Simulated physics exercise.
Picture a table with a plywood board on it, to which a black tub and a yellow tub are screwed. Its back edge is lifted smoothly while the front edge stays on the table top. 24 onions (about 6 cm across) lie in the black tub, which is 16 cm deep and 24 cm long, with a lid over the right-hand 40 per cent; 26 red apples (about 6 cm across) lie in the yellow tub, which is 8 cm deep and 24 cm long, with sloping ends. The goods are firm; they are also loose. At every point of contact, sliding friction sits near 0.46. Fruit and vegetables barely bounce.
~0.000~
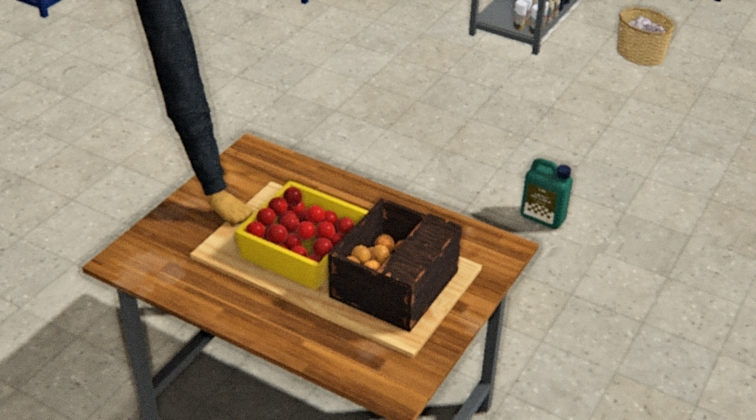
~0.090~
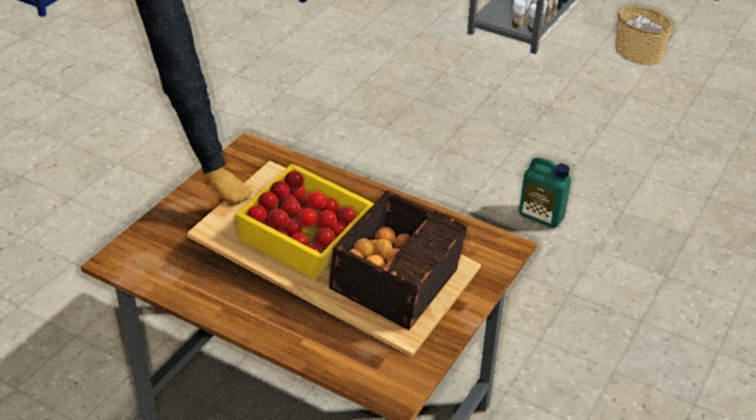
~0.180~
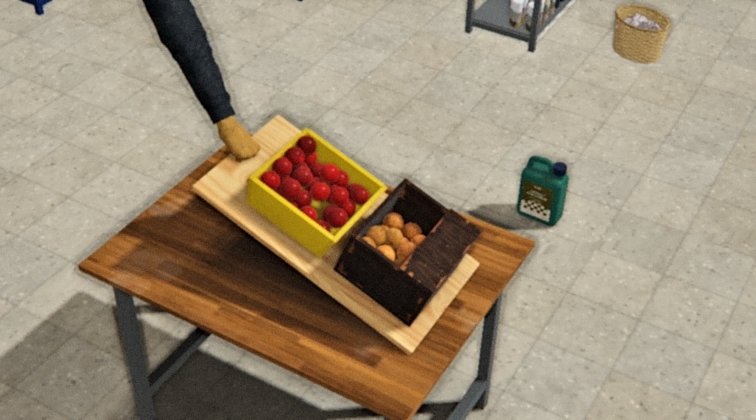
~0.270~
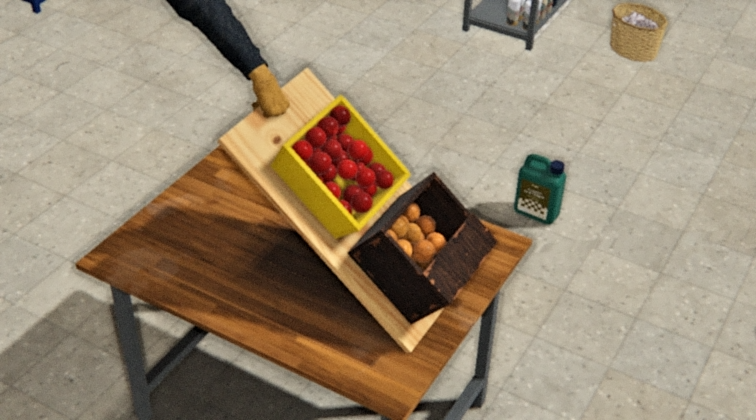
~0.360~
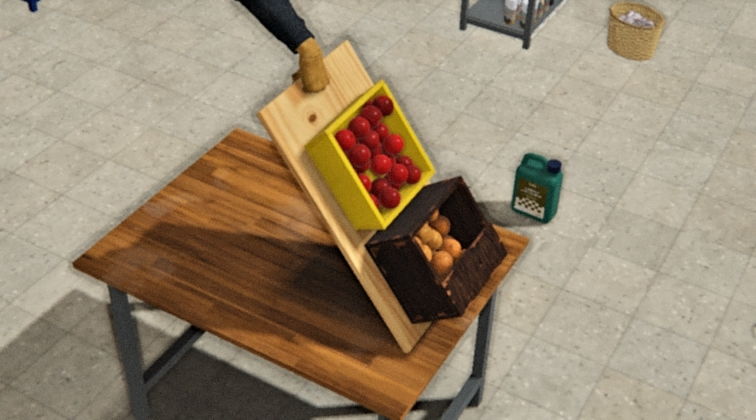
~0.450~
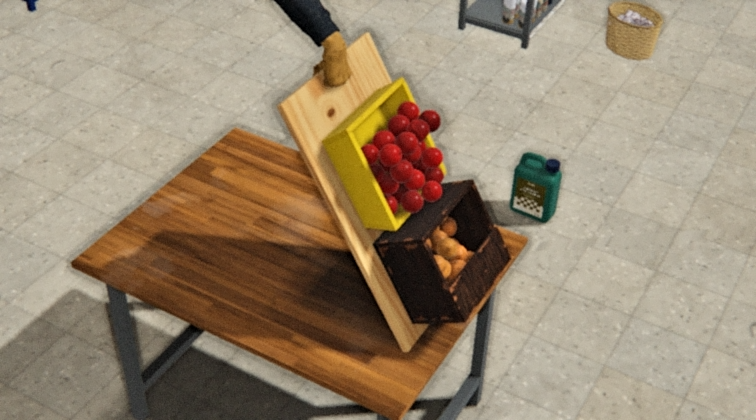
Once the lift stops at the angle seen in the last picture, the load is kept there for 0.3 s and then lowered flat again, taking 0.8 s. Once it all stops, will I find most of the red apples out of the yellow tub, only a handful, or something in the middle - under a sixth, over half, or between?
Escapees: The majority.
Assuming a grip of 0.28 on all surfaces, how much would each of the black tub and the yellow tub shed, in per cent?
Then the black tub sheds 0 per cent, while the yellow tub sheds 70 per cent.
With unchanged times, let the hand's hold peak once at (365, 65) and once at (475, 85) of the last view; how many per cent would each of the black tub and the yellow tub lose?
Black tub: 0 %, then 30 %; yellow tub: 90 %, then 100 %.
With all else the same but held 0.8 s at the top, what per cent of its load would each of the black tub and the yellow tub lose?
With that change, black tub sheds 0 percent and yellow tub sheds 60 percent.
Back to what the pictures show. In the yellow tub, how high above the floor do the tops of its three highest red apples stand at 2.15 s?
Some 12 centimetres up.
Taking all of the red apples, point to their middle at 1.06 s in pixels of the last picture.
Pixel (484, 313), give or take.
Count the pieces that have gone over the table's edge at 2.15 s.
The number is close to 12.
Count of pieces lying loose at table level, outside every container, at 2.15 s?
Piece count: Roughly 3.
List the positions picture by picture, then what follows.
In the first picture (we follow the rim corner now nearest the camera), yellow tub at (317, 265); black tub at (409, 286); tilt 0°; nothing out yet.
The second picture shows yellow tub at (320, 256); black tub at (414, 286); tilt 6°.
The third picture shows yellow tub at (333, 238); black tub at (429, 290); tilt 21°.
The fourth picture shows yellow tub at (357, 226); black tub at (446, 300); tilt 39°.
The fifth picture shows yellow tub at (384, 224); black tub at (458, 312); tilt 54°.
The sixth picture shows yellow tub at (396, 225); black tub at (462, 317); tilt 60°; nothing out yet.
After 0.72 s, tilt 60°; 0 of 24 out of the black tub and 14 of 26 out of the yellow tub.
After 1.06 s, tilt 40°; 0 of 24 out of the black tub and 17 of 26 out of the yellow tub.
After 1.54 s, tilt 0°; 0 of 24 out of the black tub and 17 of 26 out of the yellow tub.
Final count (at 2.15 s), 0 of 24 out of the black tub and 17 of 26 out of the yellow tub. Asked share, 17 of 26, 65 per cent.
